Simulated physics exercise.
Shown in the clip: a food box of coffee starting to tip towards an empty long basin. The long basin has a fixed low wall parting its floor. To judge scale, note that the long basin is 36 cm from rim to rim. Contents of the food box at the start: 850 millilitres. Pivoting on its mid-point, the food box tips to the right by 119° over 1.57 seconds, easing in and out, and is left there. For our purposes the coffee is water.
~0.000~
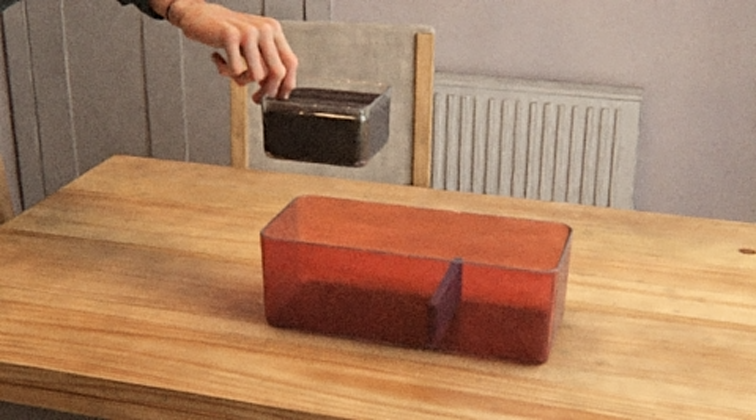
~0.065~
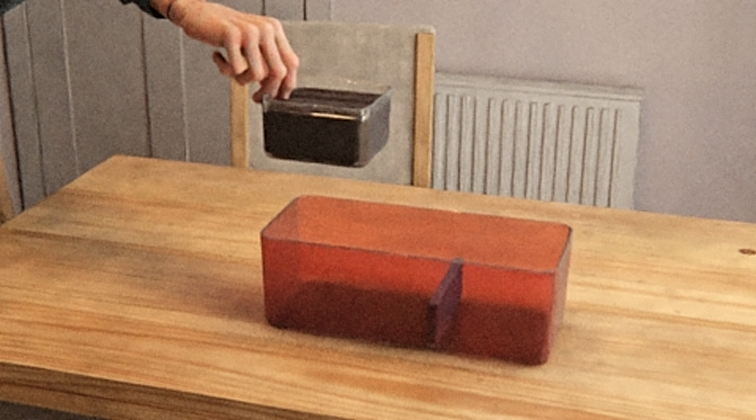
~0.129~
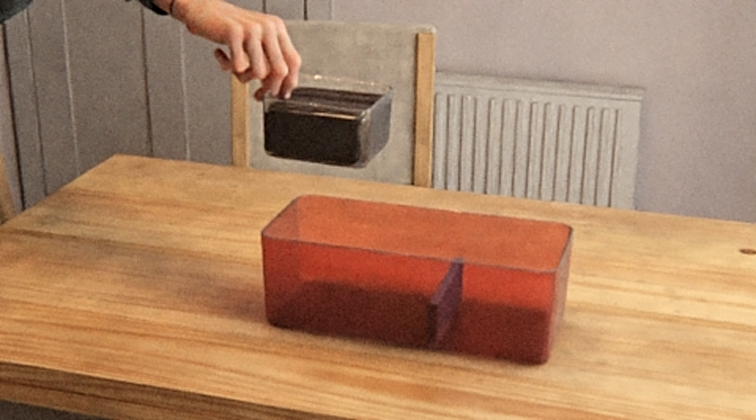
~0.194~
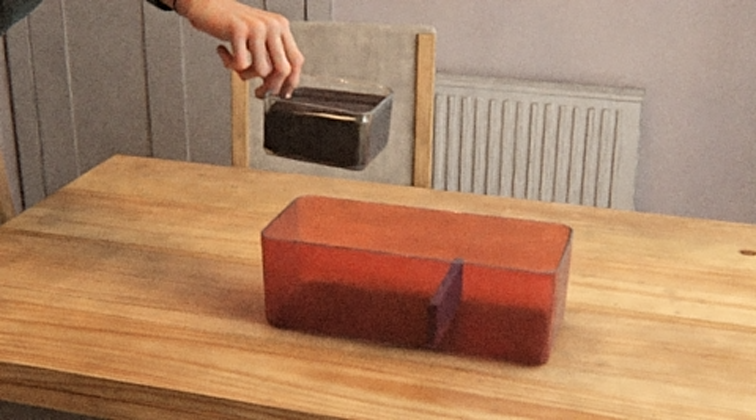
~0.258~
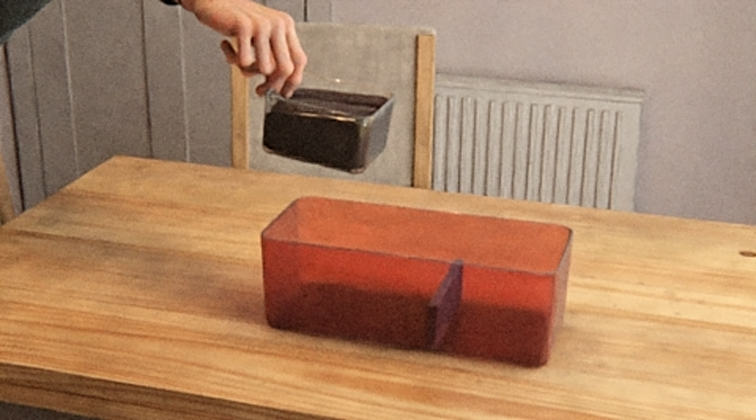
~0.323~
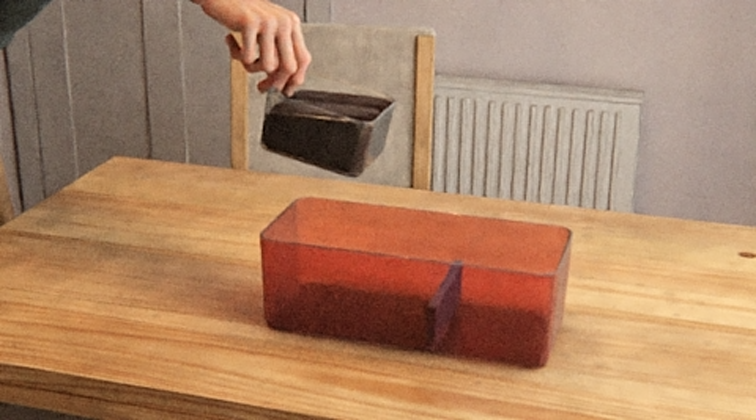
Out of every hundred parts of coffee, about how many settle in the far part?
About 35 out of 100.
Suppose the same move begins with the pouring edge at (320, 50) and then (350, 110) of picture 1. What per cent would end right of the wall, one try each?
Result: 0 per cent, then 0 per cent.
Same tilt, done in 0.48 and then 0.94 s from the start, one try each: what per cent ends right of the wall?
It comes to 10 per cent, and then 20 per cent.
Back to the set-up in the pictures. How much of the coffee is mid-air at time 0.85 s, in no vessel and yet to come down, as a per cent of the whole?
30 %.
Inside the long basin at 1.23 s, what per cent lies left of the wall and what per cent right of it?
Near 54 on the left, 34 on the right.
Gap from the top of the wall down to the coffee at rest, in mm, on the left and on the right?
Left roughly 40 mm; right roughly 42 mm.
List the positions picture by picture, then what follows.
Tilt 0°; pouring edge (380, 99); surface from (280, 96) to (380, 106); the long basin's rim runs from (279, 216) to (565, 250); the wall's top is at (446, 281), in the first picture.
Tilt 1°; pouring edge (380, 99); surface from (280, 96) to (380, 105), in the second picture.
Tilt 2°; pouring edge (382, 100); surface from (281, 96) to (381, 106), in the third picture.
Tilt 4°; pouring edge (383, 104); surface from (282, 96) to (382, 107), in the fourth picture.
Tilt 8°; pouring edge (384, 108); surface from (283, 98) to (384, 108), in the fifth picture.
Tilt 12°; pouring edge (384, 113); surface from (282, 99) to (385, 109), in the sixth picture.
Then, 0.85 s in, the tilt is 67° and 42 per cent is still to pour, 16 is left of the wall and 12 right of it.
Then, 1.23 s in, the tilt is 106° and 6 per cent is still to pour, 54 is left of the wall and 35 right of it.
Then, 1.63 s in, the tilt is 119° and 0 per cent is still to pour, 64 is left of the wall and 35 right of it.
Then, 2.07 s in, the tilt is 119° and 0 per cent is still to pour, 64 is left of the wall and 35 right of it.
Finally, 64 per cent lies left of the wall, 35 right of it and 1 outside.
